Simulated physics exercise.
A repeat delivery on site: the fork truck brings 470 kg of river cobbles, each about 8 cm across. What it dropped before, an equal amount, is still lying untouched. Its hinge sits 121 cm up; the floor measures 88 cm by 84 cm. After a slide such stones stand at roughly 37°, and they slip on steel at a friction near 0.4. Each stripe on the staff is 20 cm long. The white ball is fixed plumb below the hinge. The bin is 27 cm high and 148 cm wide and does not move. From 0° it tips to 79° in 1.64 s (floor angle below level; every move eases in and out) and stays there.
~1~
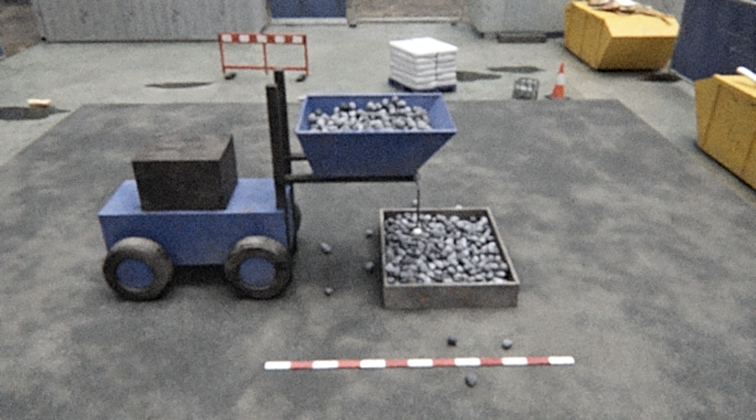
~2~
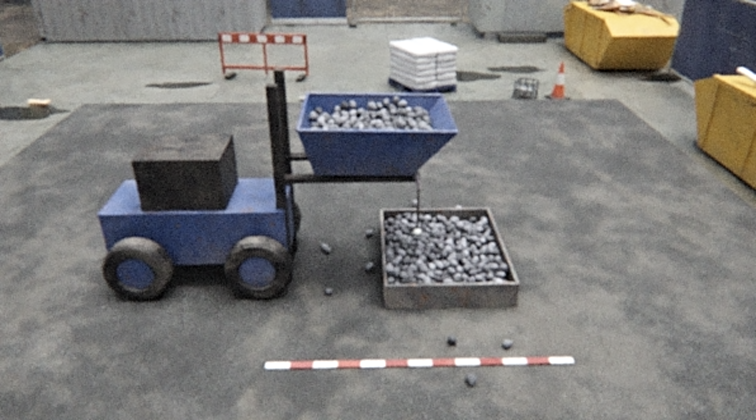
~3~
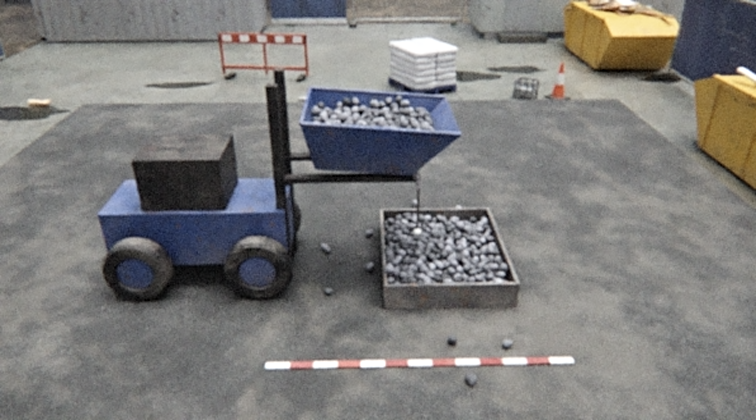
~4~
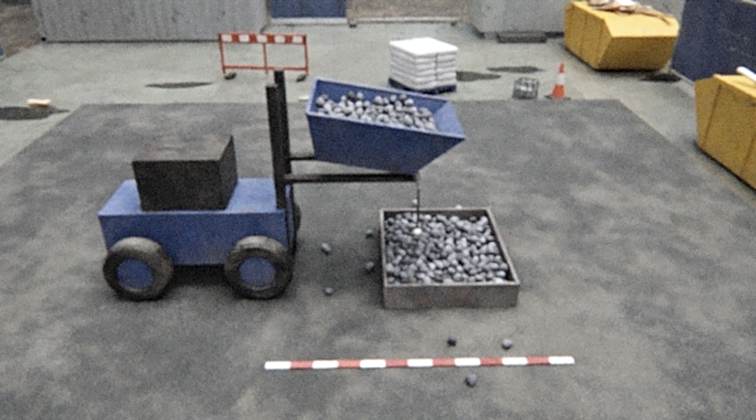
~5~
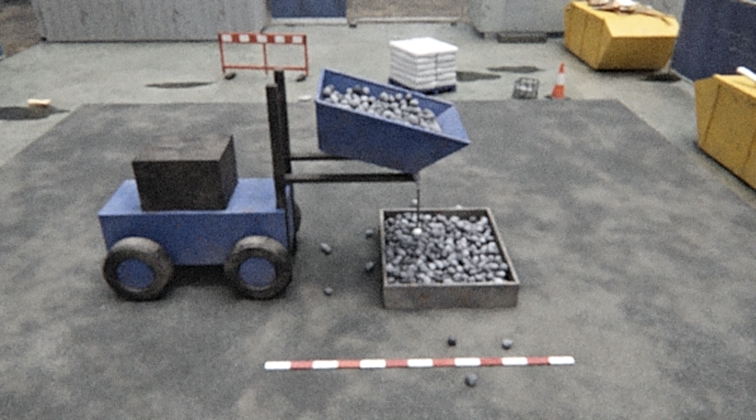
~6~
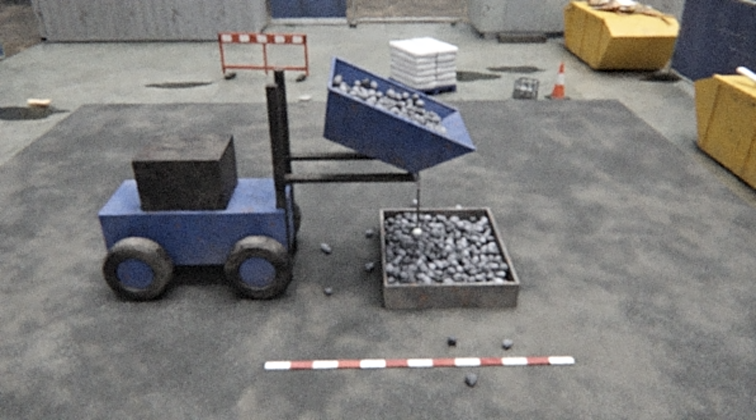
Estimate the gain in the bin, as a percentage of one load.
Roughly 13 per cent of a load more.
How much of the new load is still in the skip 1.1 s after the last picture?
Roughly 50 per cent is still inside.
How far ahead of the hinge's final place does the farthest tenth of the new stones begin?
About 200 cm.
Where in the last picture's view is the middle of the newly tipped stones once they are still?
Their middle is at about (536, 257).
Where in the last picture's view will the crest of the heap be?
Around (491, 241).
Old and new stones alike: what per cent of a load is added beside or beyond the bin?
About 85 per cent.
Then, 0.6 s after the last picture the floor is at 67°; in per cent of one load, 100 in the skip, 1 short of the bin, 98 in the bin, 1 beside or beyond the bin; the foremost stones are at (495, 257).
Then, 1.1 s after the last picture the floor is at 79°; in per cent of one load, 50 in the skip, 1 short of the bin, 121 in the bin, 28 beside or beyond the bin; the foremost stones are at (545, 263).
Then, 1.5 s after the last picture the floor is at 79°; in per cent of one load, 15 in the skip, 1 short of the bin, 118 in the bin, 66 beside or beyond the bin; the foremost stones are at (596, 253).
Then, 4.1 s after the last picture the floor is at 79°; in per cent of one load, 0 in the skip, 1 short of the bin, 111 in the bin, 88 beside or beyond the bin; the foremost stones are at (699, 263). Net gain in the bin, 13.
